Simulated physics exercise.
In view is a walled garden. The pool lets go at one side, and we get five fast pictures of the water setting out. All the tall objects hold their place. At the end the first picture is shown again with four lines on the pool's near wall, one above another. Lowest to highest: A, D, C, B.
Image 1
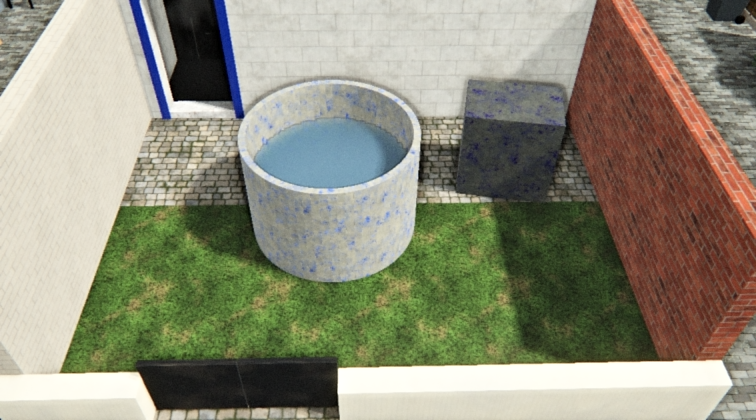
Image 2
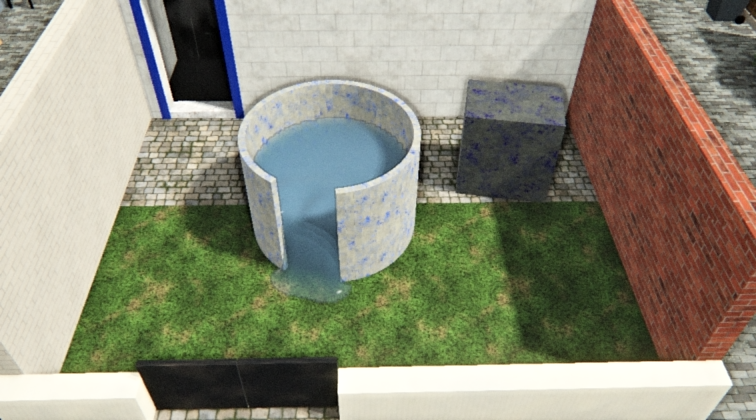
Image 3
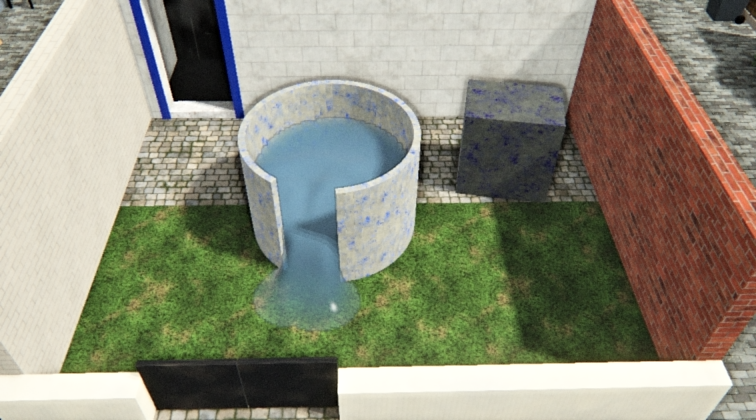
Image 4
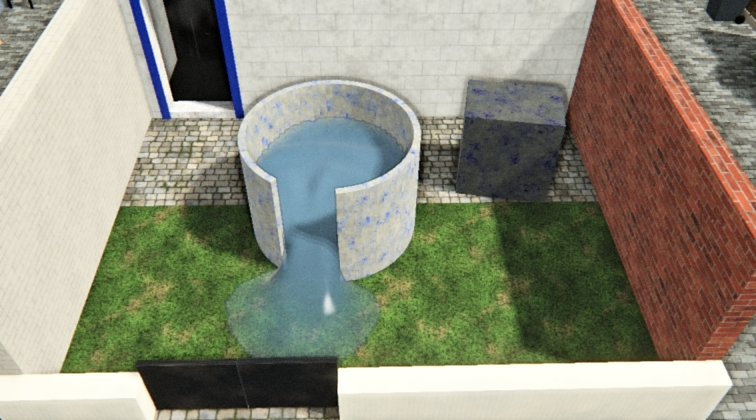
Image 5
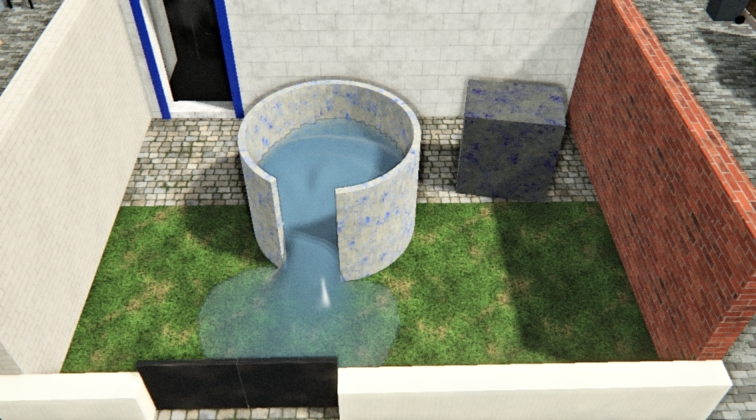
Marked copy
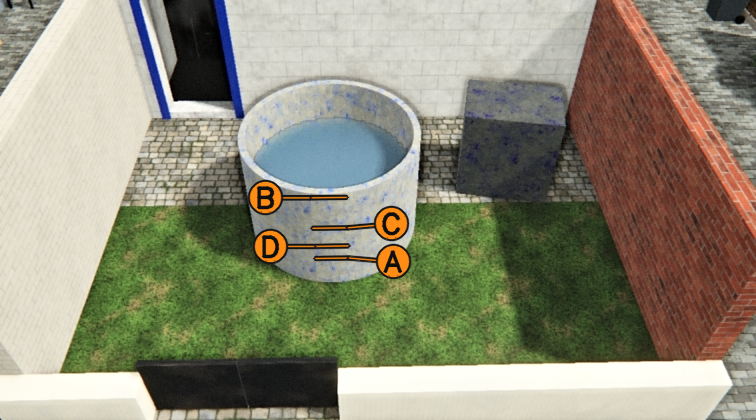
At first, a round stone pool of still water stands in a walled garden, beside a dark block and near a blue-framed doorway. Then a gap appears in the pool's front wall and water pours through it onto the grass. The water spreads forward and sideways in a widening sheet towards the dark gate.
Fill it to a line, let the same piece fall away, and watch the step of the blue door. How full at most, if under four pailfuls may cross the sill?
Choose C.
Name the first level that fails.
That would be B.
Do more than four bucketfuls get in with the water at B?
Yes, that goes wrong.
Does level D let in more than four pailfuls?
No, not at all.
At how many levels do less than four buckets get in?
Three.
In orange, A at (332, 258); B at (328, 197); C at (330, 228); D at (331, 246); from the bottom up A, D, C, B.
If A is chosen, nothing gets over.
If B is chosen, about 12 bucketfuls get in.
If C is chosen, a splash gets over, under a bucket.
If D is chosen, nothing gets over.
